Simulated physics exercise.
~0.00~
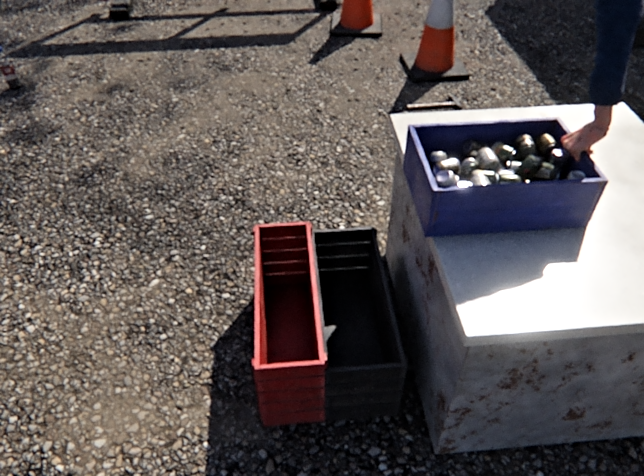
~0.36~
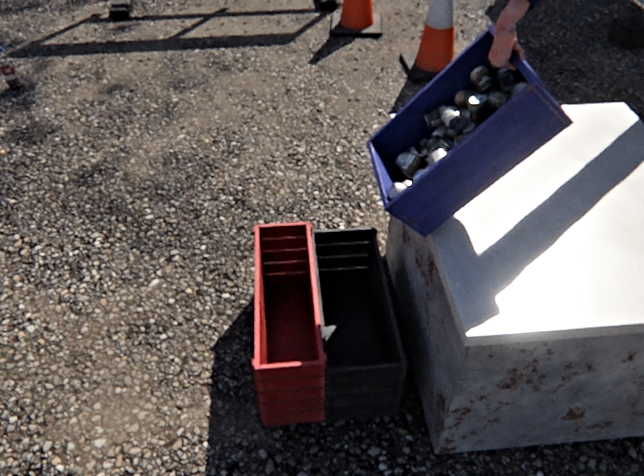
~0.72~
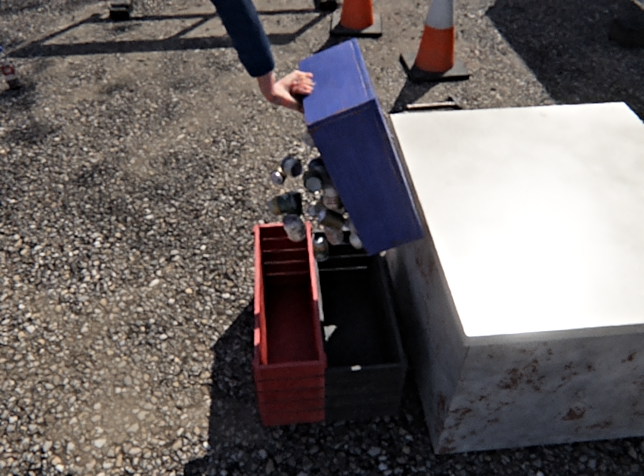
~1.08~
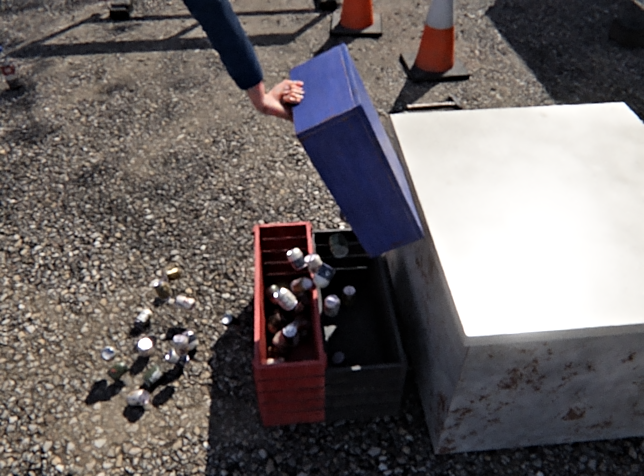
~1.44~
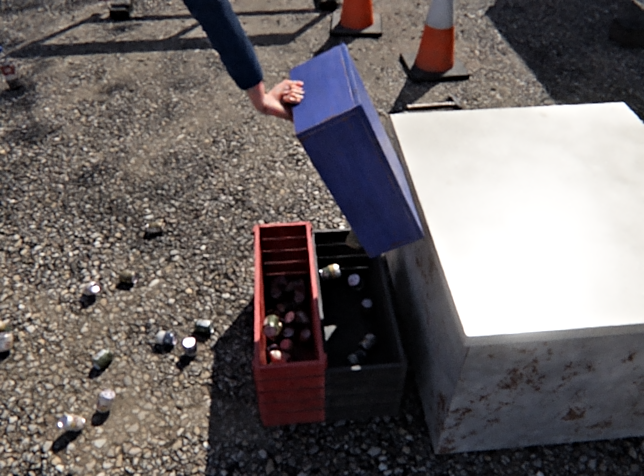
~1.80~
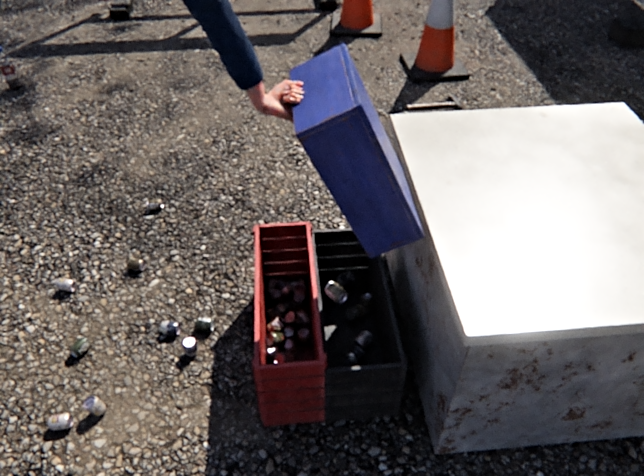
A hand tips small cans from a blue box into red and black containers, spilling some beyond.
